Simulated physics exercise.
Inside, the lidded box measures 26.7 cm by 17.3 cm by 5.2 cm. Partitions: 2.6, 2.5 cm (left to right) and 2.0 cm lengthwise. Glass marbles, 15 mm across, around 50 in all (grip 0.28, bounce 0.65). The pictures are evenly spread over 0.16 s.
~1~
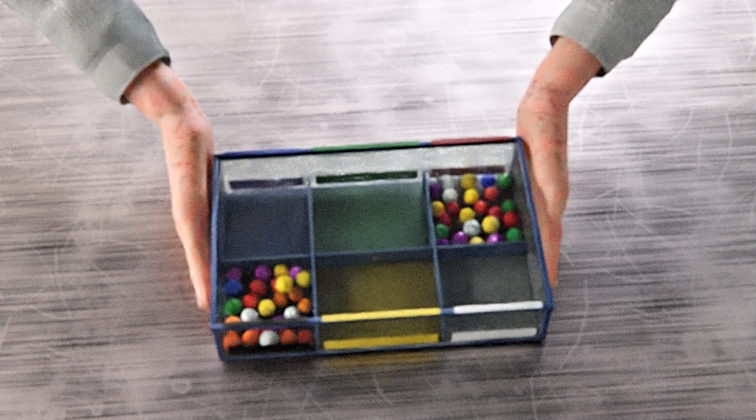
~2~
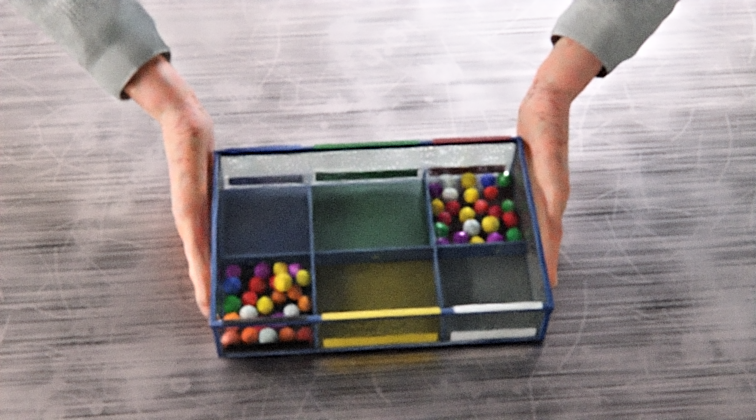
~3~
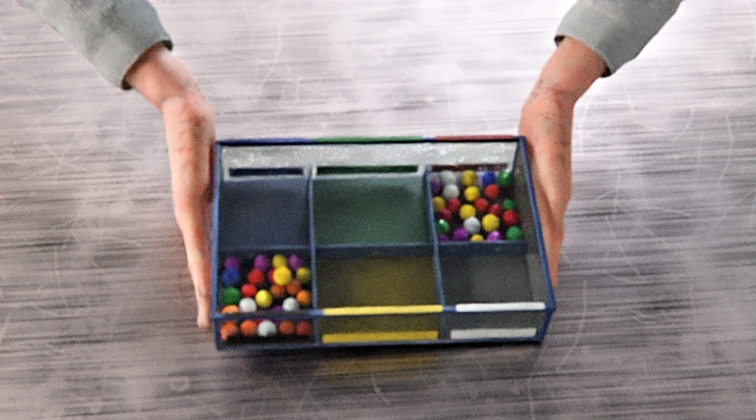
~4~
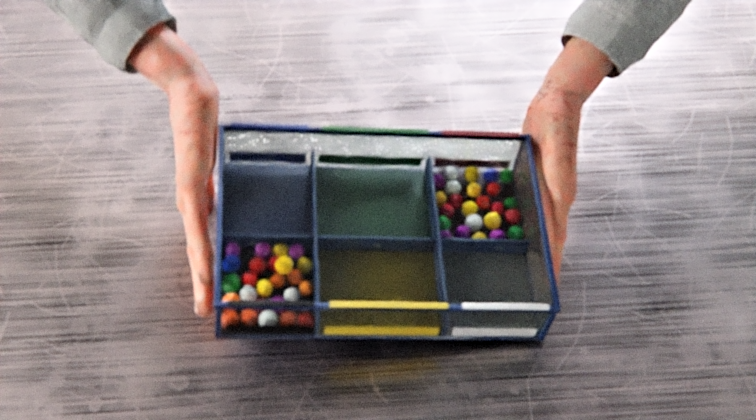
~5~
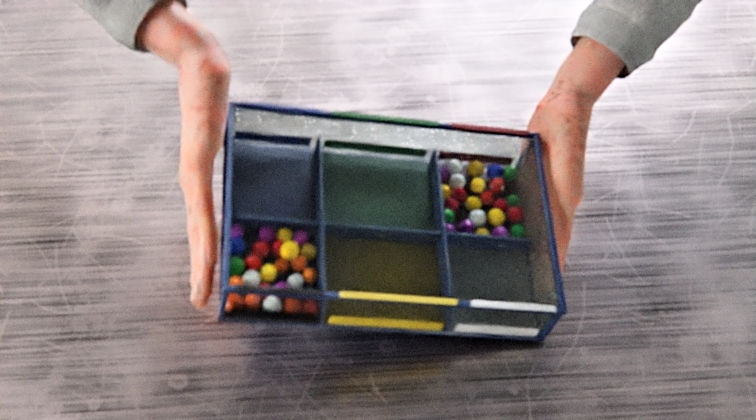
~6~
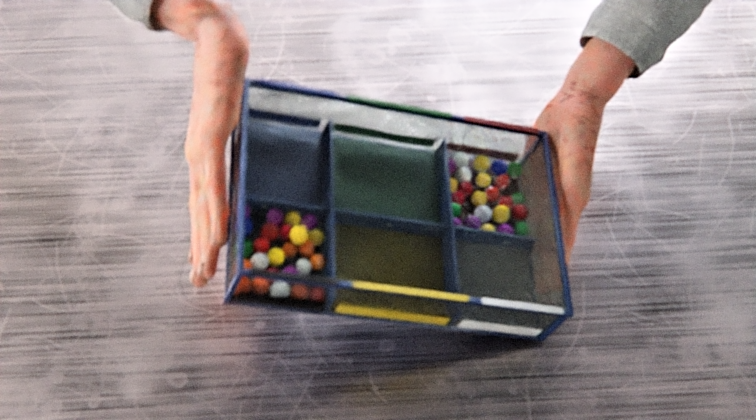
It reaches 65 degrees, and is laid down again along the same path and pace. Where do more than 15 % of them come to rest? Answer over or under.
Red: Over, blue: Under, green: Under, yellow: Over, white: Under, black: Over.
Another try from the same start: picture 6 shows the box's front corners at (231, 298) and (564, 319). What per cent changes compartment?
In that case some 25 per cent.
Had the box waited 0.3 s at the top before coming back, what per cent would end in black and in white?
In that case black 20, white 15.
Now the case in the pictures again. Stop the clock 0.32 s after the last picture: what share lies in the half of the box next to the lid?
About 40 per cent.
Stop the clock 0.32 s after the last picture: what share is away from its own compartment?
About 10 per cent.
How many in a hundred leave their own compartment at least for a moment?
Roughly 25 per cent.
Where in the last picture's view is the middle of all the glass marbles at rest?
Around (451, 261).
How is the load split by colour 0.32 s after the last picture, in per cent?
Red 50; blue 0; green 0; yellow 10; white 0; black 45.
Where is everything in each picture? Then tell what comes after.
Box tilt 0 degrees, front corners at (216, 326) and (548, 304); red 50 %, black 50 %, in the first picture.
Box tilt 1 degrees, front corners at (215, 323) and (548, 305), in the second picture.
Box tilt 3 degrees, front corners at (216, 315) and (550, 305), lowest corner right front, in the third picture.
Box tilt 8 degrees, front corners at (220, 303) and (555, 307), lowest corner right front, in the fourth picture.
Box tilt 13 degrees, front corners at (229, 287) and (561, 309), lowest corner right front, in the fifth picture.
Box tilt 20 degrees, front corners at (243, 270) and (567, 311), lowest corner right front; red 50 %, black 50 %, in the sixth picture.
Then, 0.32 s after the last picture, tilt 63 degrees; red 50 %, yellow 10 %, black 45 %.
Then, 0.53 s after the last picture, tilt 25 degrees; red 50 %, yellow 25 %, black 25 %.
Then, 0.86 s after the last picture, tilt 0 degrees; red 50 %, yellow 25 %, black 25 %.
In the end, red 50 %, blue 0 %, green 0 %, yellow 25 %, white 0 %, black 25 %.
